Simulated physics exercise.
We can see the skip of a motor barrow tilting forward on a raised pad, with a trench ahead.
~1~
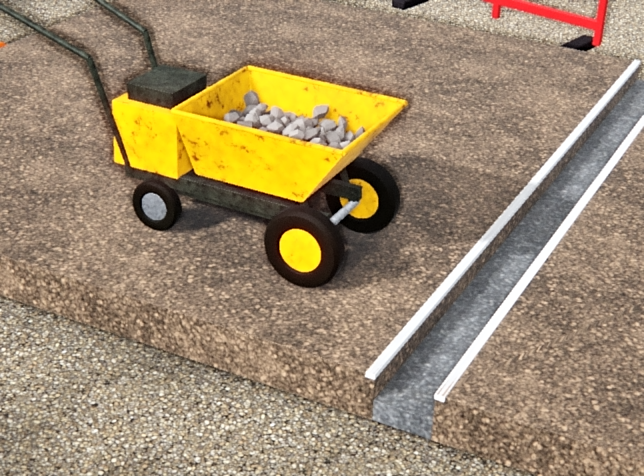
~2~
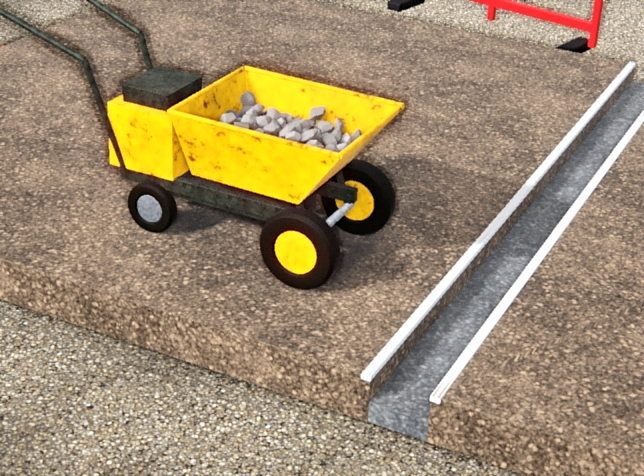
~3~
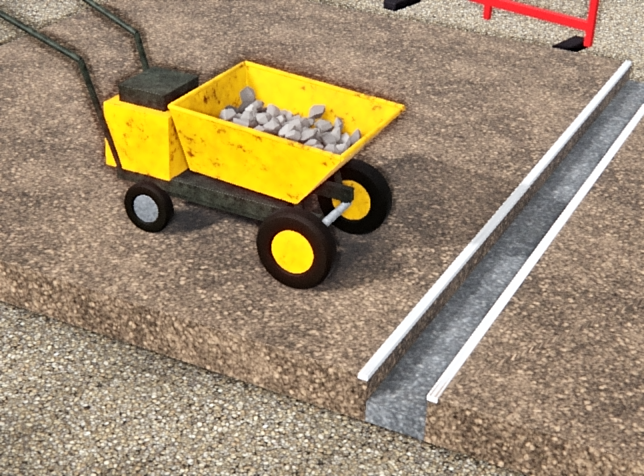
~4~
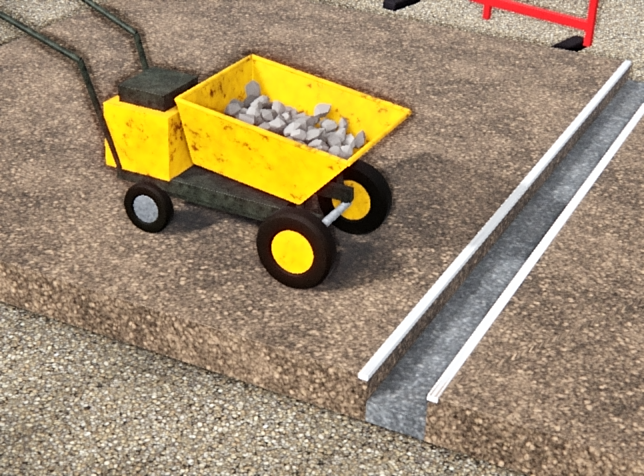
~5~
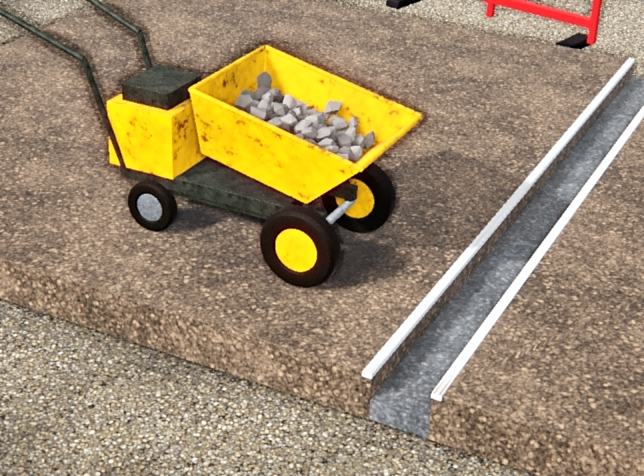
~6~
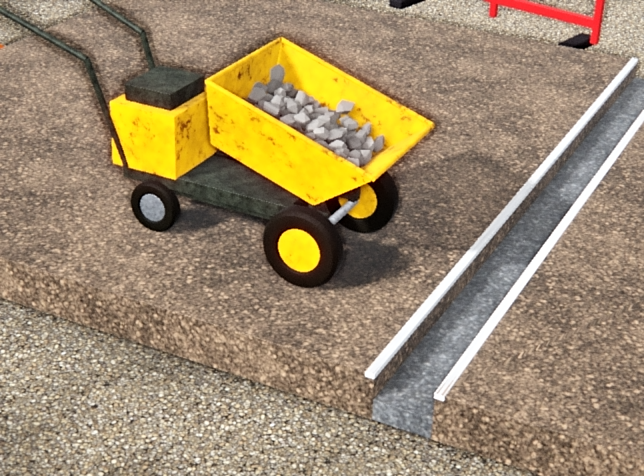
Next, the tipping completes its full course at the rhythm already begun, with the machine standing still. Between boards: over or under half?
The trench is going to be left with upwards of half the load.
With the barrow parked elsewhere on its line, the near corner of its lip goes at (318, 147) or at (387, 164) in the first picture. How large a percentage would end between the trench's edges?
The first stop gives 50 per cent; the second gives 50 per cent.
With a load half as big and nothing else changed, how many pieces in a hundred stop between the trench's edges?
About 90 %.
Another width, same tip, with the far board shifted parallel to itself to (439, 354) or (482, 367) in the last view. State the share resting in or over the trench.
You'd get 50 in a hundred the first time and 80 in a hundred the second.
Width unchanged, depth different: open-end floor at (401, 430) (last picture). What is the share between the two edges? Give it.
Estimated share: Approx. 90 %.
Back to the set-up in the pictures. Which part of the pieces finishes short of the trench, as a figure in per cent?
Roughly 5 percent of the pieces, I think.
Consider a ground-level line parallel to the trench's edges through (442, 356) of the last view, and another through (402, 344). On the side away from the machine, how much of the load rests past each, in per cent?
About 20 and 80 %.
Soon after the last picture, skip tipped steeply; all in the skip.
A little later, skip tipped right over; most in the skip; a small part in or heaped over the trench; a stray few falling.
Later still, skip tipped right over; about a quarter in the skip; a stray few short of the trench; about two thirds in or heaped over the trench; a stray few beyond it.
At rest, skip tipped right over; about a quarter in the skip; a small part short of the trench; most in or heaped over the trench; a stray few beyond it.
